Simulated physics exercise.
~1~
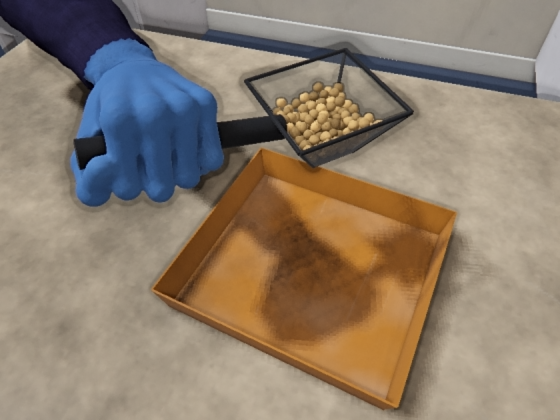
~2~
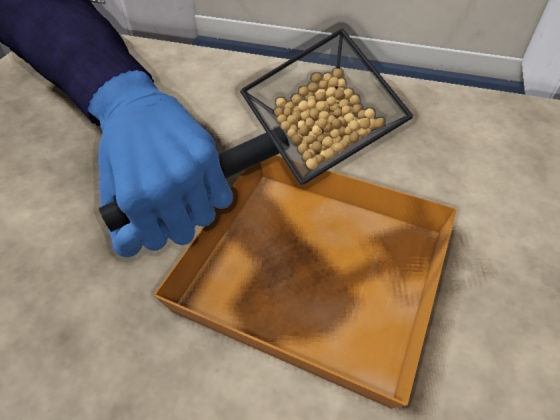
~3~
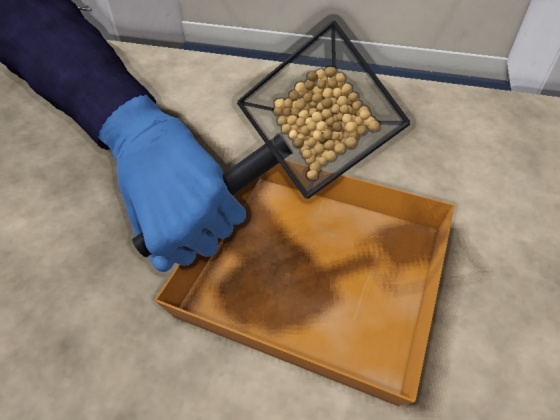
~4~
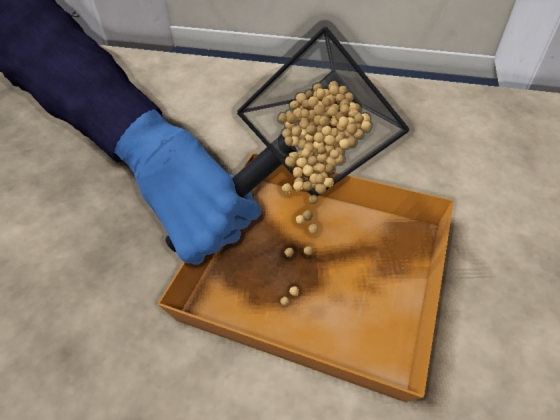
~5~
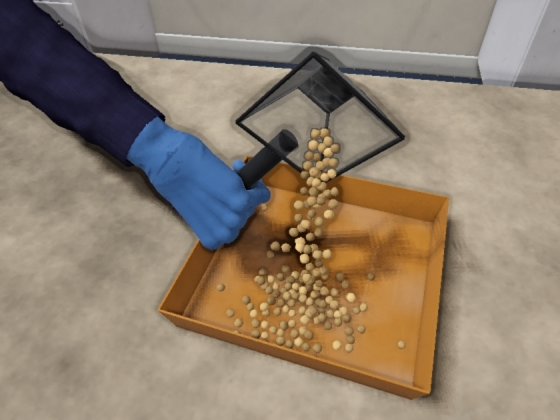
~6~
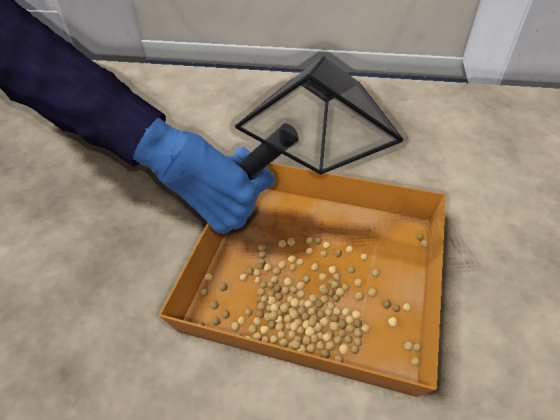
On a mottled beige surface in front of a pale grey wall, seen from above at an angle, a blue-gloved hand in a dark navy sleeve grips the black handle of a clear, dark-edged scoop full of tan chickpeas. An empty orange rectangular tray with dark shadows across it sits below. The hand steadily turns the scoop, and the chickpeas shift toward its lower edge. A few drop first, then a thick stream pours down and scatters across the tray. Finally the scoop hangs tipped over and empty, with the chickpeas spread loosely over the tray's floor, thickest near the front.
